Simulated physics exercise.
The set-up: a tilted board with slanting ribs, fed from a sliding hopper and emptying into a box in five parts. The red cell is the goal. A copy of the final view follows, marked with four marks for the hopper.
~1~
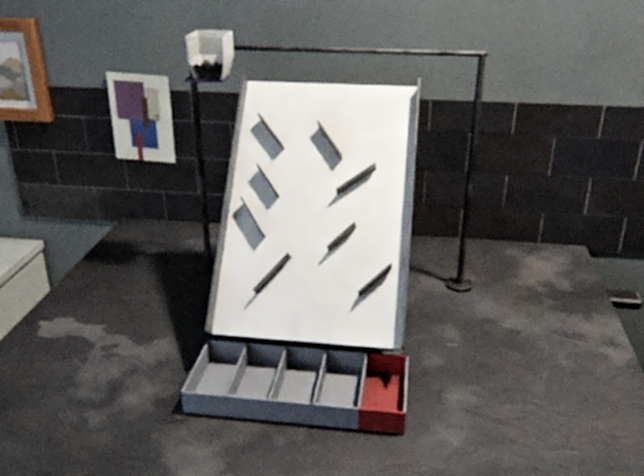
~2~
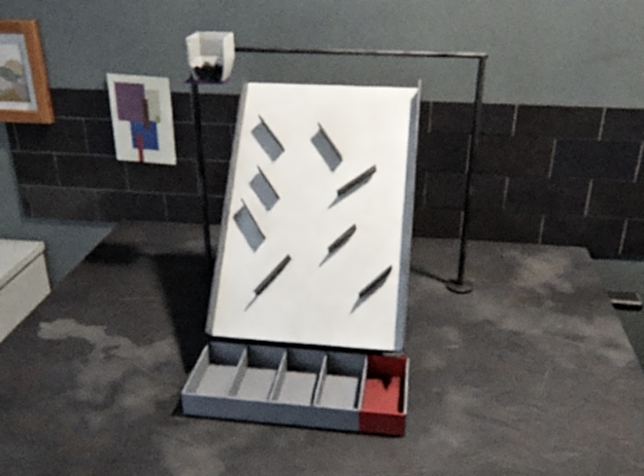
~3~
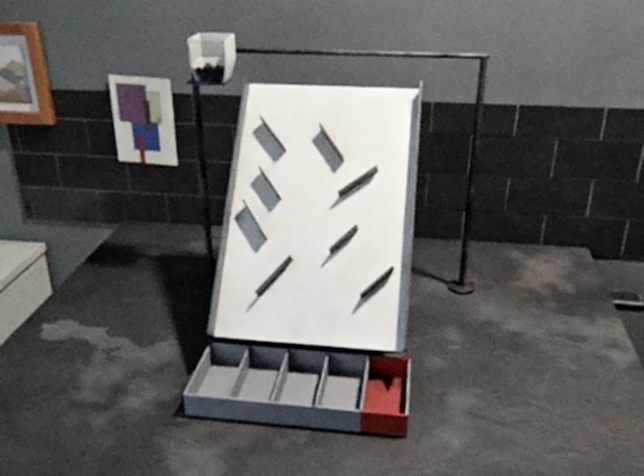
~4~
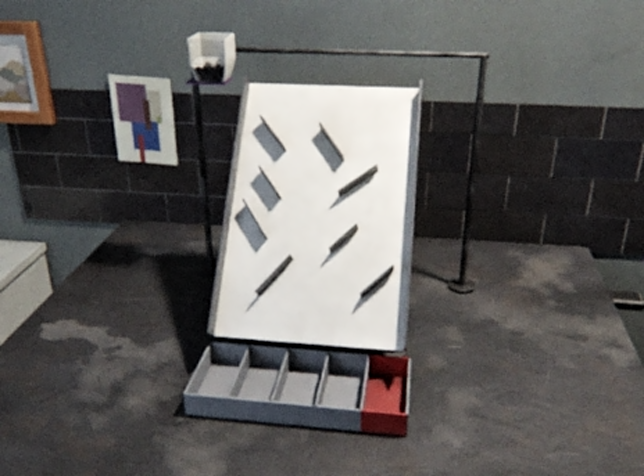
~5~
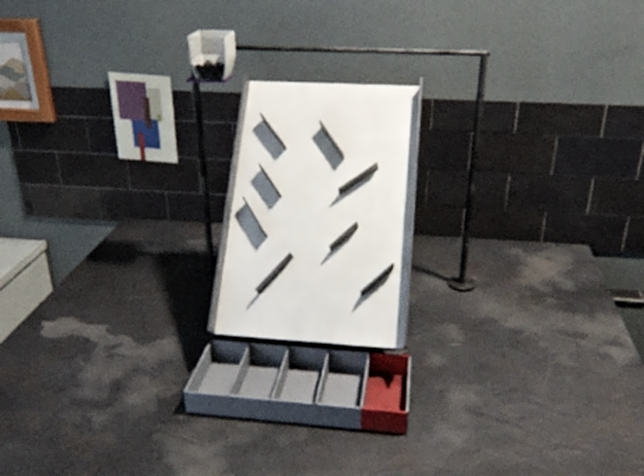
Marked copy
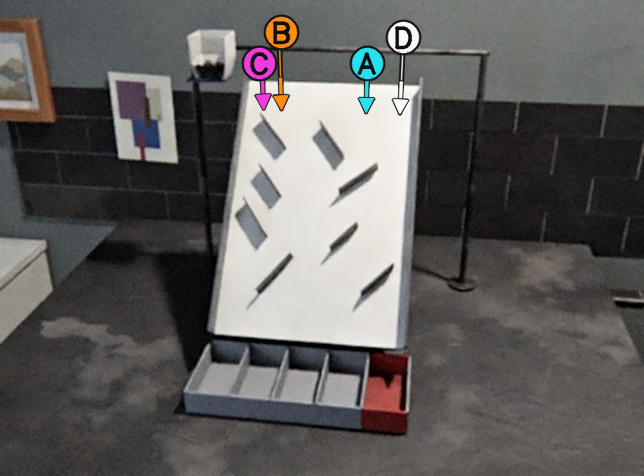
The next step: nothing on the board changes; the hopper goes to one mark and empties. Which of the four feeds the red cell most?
D is best.
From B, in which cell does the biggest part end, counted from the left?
It is the third one.
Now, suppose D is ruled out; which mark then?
That would be A.
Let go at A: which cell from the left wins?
The third.
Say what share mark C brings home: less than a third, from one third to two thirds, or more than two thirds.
Mark C gives less than a third.
On the marked copy, mark A meets the board at (366, 107); mark B meets the board at (281, 104); mark C meets the board at (263, 104); mark D meets the board at (400, 108).
For mark A, about a tenth in the red cell, the larger part in other cells.
For mark B, not one piece in the red cell, almost all in other cells, just a few held on the board, just a few outside the box.
For mark C, just a few in the red cell, almost all in other cells.
For mark D, roughly half in the red cell, roughly half in other cells.
